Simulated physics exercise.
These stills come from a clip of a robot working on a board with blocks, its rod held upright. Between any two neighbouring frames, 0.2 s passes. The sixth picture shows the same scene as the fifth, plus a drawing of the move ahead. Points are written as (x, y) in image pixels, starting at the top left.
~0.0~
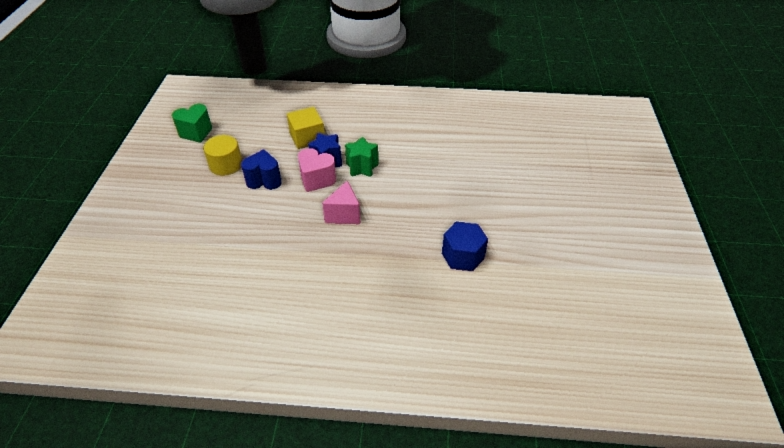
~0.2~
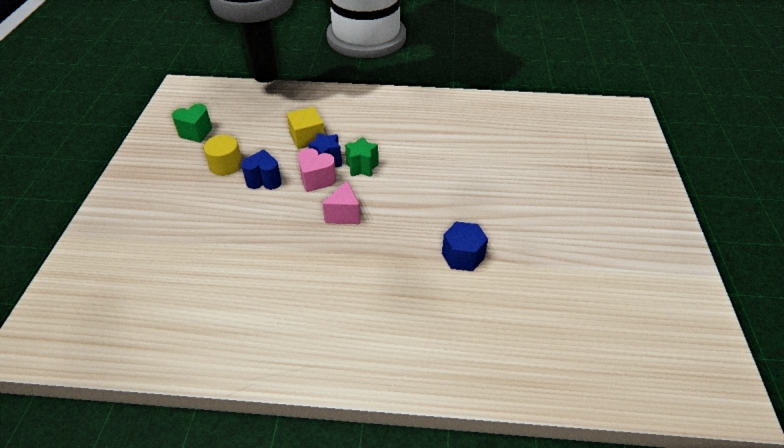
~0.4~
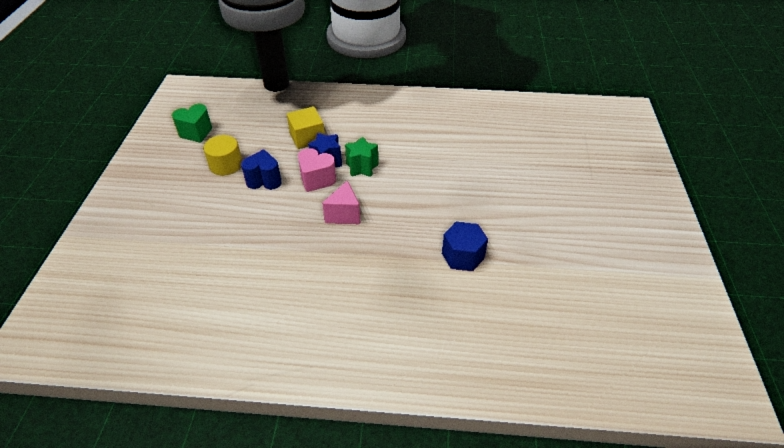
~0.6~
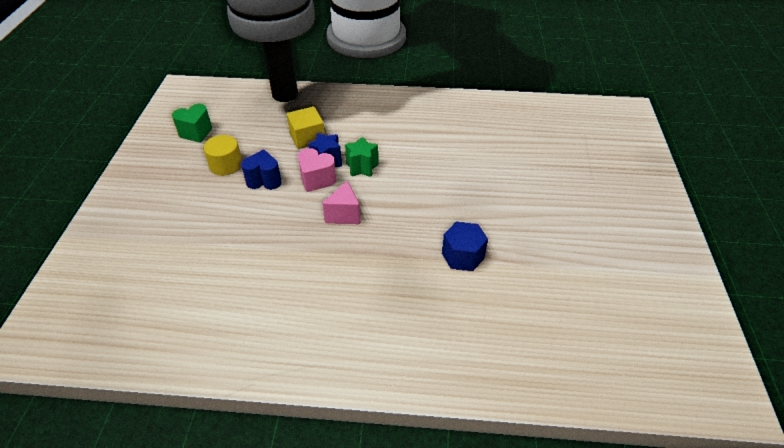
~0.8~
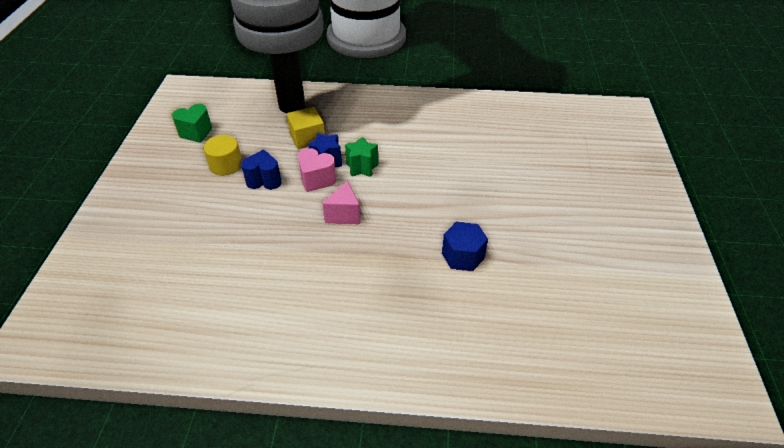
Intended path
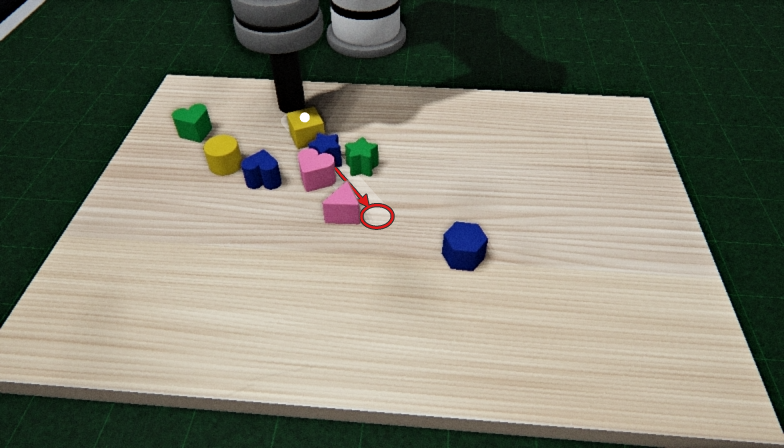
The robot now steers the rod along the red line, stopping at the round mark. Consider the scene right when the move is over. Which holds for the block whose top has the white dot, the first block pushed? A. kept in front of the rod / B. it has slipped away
The one that fits is A, kept in front of the rod.
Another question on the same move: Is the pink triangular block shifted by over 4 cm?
I'd say no.
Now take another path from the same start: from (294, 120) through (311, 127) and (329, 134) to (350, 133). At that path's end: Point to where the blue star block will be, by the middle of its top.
I predict (331, 153).
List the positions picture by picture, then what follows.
Rod tip (255, 69); block tops, yellow square (305, 117); pink heart-shaped block (314, 160); blue star block (325, 141); pink triangular block (343, 195); green star block (361, 147), in the first frame.
Rod (266, 76); blocks unchanged, in the second frame.
Rod (277, 85); blocks unchanged, in the third frame.
Rod (285, 95); blocks unchanged, in the fourth frame.
Rod (292, 106); yellow square (305, 117); pink heart-shaped block (314, 160); blue star block (325, 141); pink triangular block (343, 195); green star block (361, 147), in the fifth frame.
Path on the board, in a line from (294, 120) to (377, 216); the dot is on the yellow square.
On the path given first. One third of the way, rod (317, 135); yellow square (333, 143), turned 20° anticlockwise; pink heart-shaped block (316, 168), turned 50° clockwise; blue star block (345, 161), turned 25° clockwise; green star block (376, 154), turned 55° anticlockwise.
Two thirds of the way, rod (345, 167); yellow square (364, 176), turned 20° anticlockwise; pink heart-shaped block (314, 173), turned 70° clockwise; blue star block (379, 196), turned 25° clockwise; pink triangular block (352, 209), turned 90° clockwise; green star block (395, 167).
At the end, rod (377, 202); yellow square (401, 213), turned 25° anticlockwise; pink heart-shaped block (314, 173), turned 70° clockwise; blue star block (420, 235), turned 20° clockwise; pink triangular block (352, 210), turned 95° clockwise; green star block (396, 167), turned 175° anticlockwise.
